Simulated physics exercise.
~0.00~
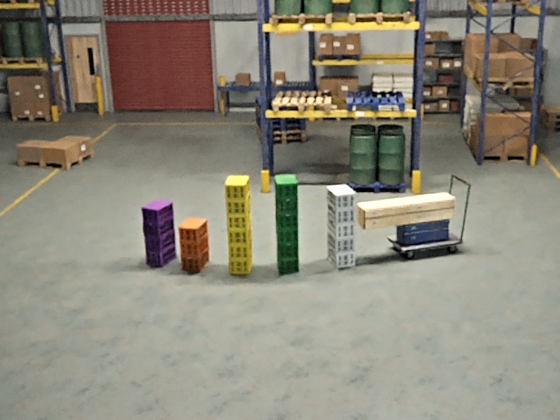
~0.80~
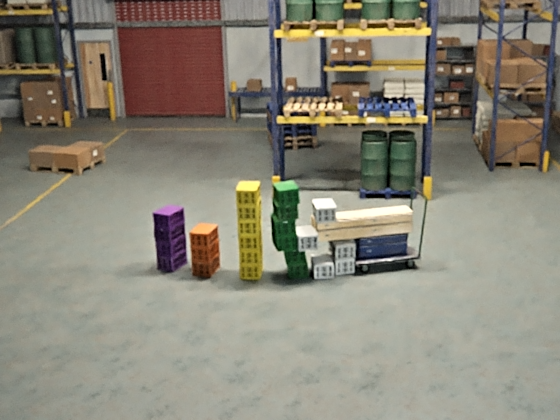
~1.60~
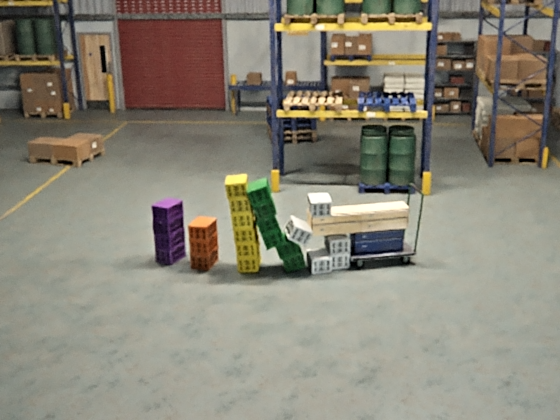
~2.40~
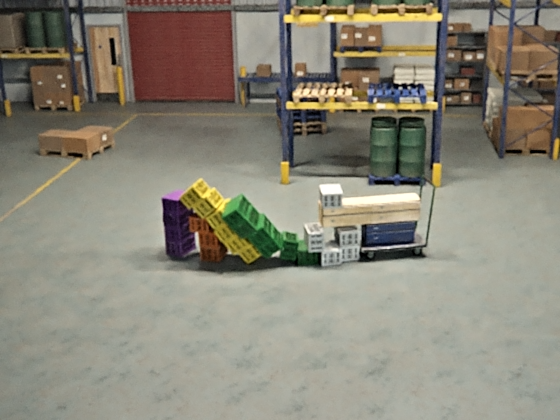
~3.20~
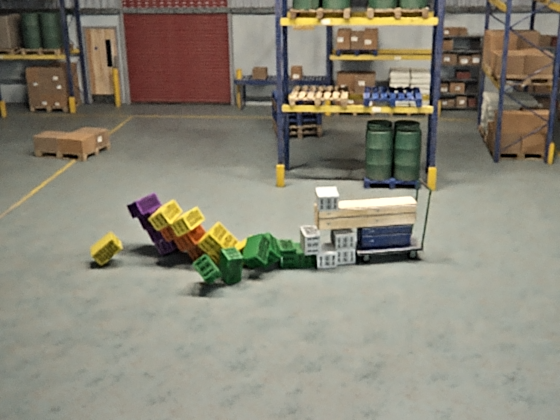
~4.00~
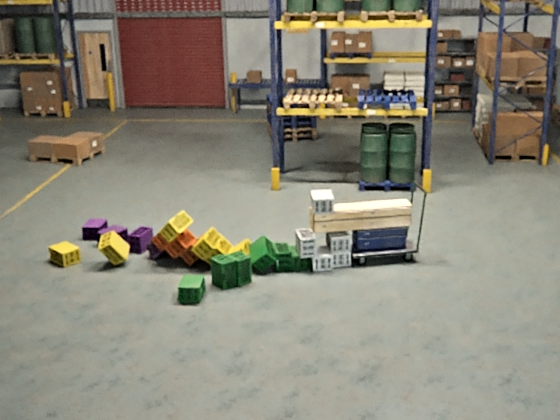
A loaded trolley rolled left into a pale stack of crates, which broke apart against the green stack, and the green, yellow, orange and purple stacks toppled leftward in turn, leaving tumbled crates strewn across the warehouse floor beside the trolley.
